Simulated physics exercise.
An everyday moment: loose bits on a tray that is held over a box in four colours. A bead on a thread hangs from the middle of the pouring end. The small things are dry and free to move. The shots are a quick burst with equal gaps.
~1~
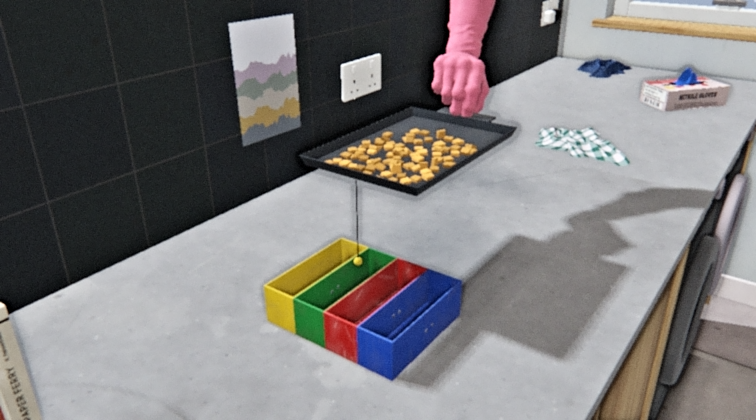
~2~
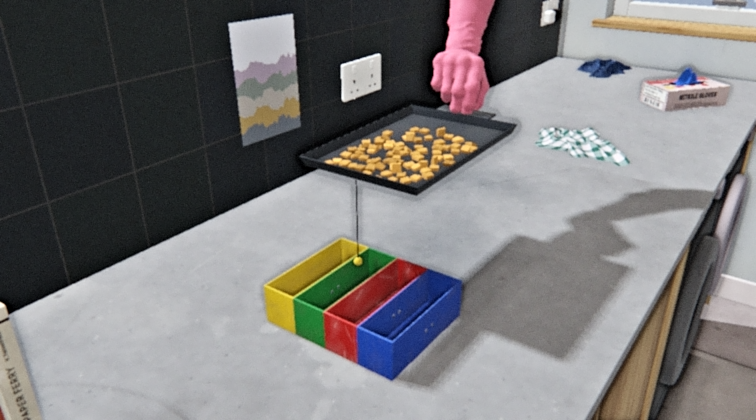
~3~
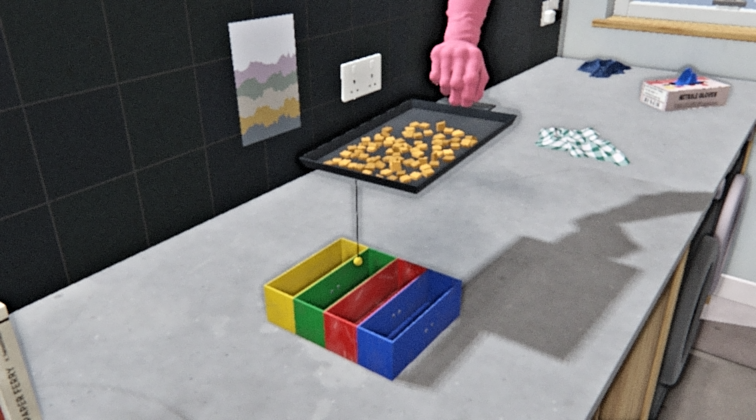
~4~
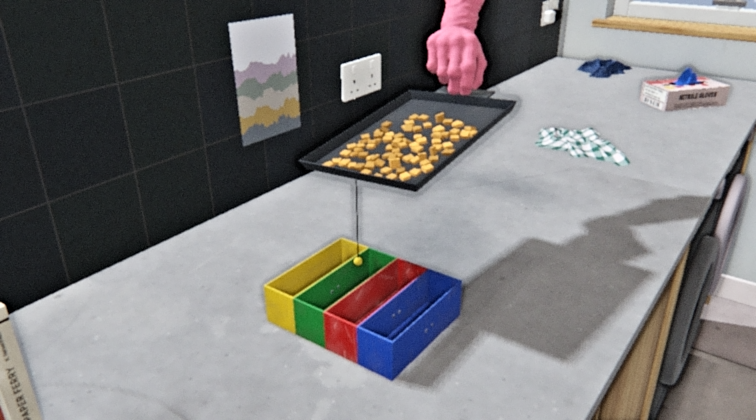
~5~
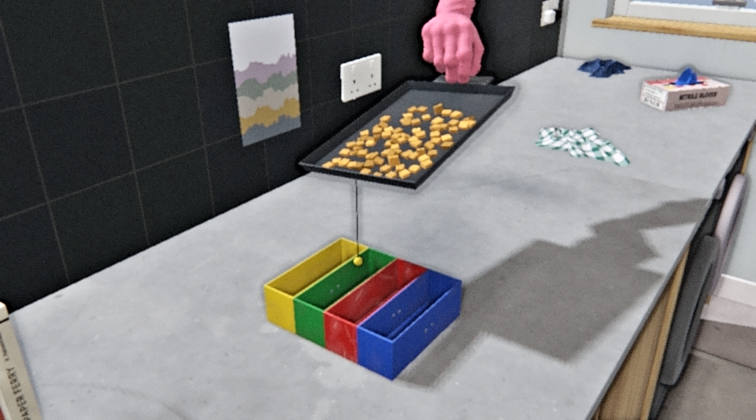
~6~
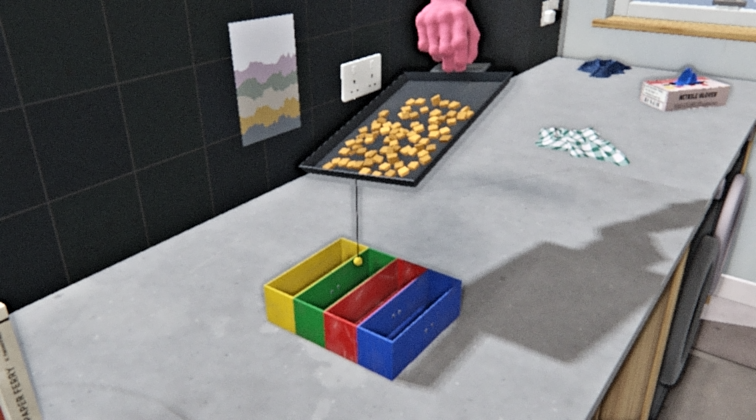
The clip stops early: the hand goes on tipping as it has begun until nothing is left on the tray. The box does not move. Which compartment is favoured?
The yellow cell gets the most.
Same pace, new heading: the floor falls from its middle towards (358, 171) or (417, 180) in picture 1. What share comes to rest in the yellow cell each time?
First some 40, then 0 per cent.
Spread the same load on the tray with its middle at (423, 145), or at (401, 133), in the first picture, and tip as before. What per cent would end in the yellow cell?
About 50 and 30 per cent.
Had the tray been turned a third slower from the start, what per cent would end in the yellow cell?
About 50 per cent.
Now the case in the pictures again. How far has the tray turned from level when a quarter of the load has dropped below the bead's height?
Near 80 degrees.
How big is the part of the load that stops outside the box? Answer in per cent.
Roughly 40 in a hundred.
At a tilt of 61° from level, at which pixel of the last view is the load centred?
Near (334, 162).
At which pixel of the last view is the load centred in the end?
Around (313, 292).
Soon, tray tipped steeply; nearly all on the tray; a small part falling or outside the box.
A while on, tray tipped right over; a small part on the tray; about a third in the yellow cell; a small part in the green cell; about half falling or outside the box.
Towards the end, tray tipped past a quarter turn; about half in the yellow cell; a small part in the green cell; about a third falling or outside the box.
Finally, tray tipped past a quarter turn; about half in the yellow cell; a small part in the green cell; none in the blue cell; none in the red cell; about a third outside the box.
